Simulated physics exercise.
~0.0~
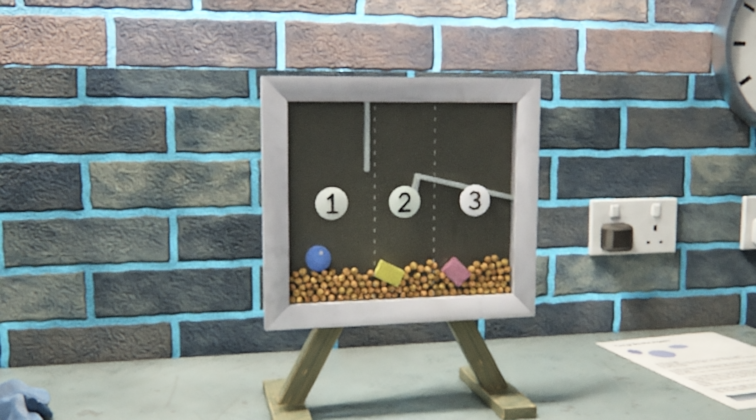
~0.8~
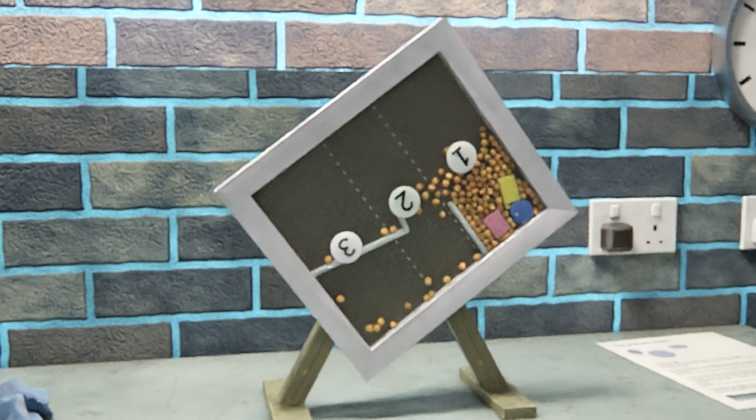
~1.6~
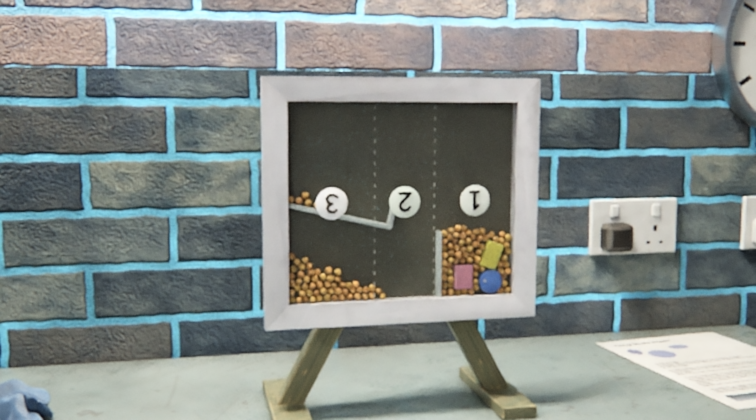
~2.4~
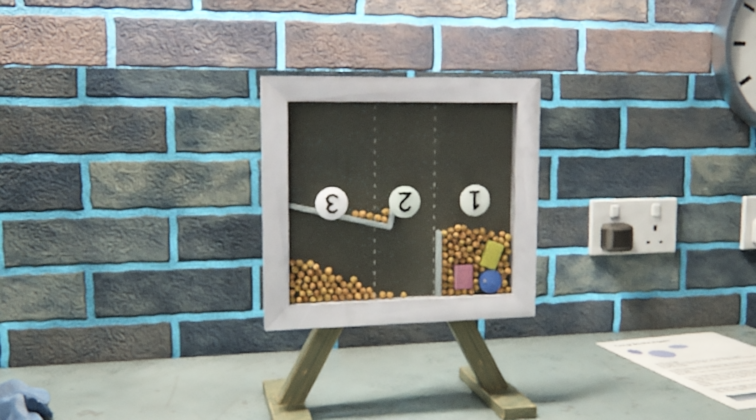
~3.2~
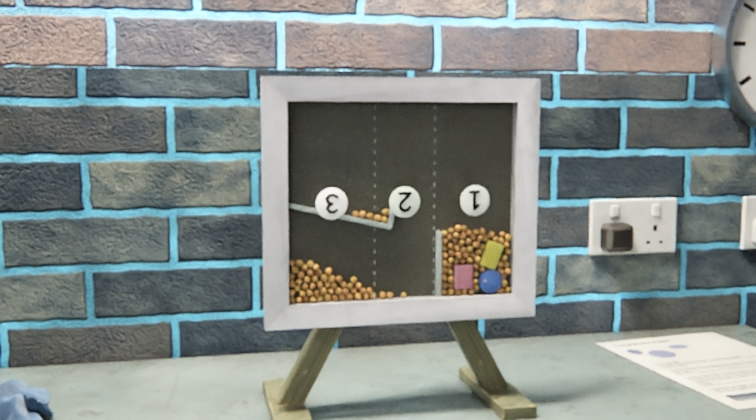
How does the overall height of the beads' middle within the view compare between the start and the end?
The middle of the beads is somewhat higher at the end. They start as a low layer along the bottom, and finish in a deep pile at the right and a sloping heap at the left, with a few resting on the slanted shelf.
To begin with, the framed case stands level on its wooden legs, with beads spread along the bottom, a blue disc at the left and yellow and pink blocks further right. It turns anticlockwise past upside down, and many of the beads crowd with all three coloured pieces into strip one, now at the upper right. The case then swings back a little clockwise and stops squarely upside down. A few beads slide along the slanted shelf and gather at its lower end. Finally everything lies still, with the coloured pieces among the beads in strip one and another heap at lower left.
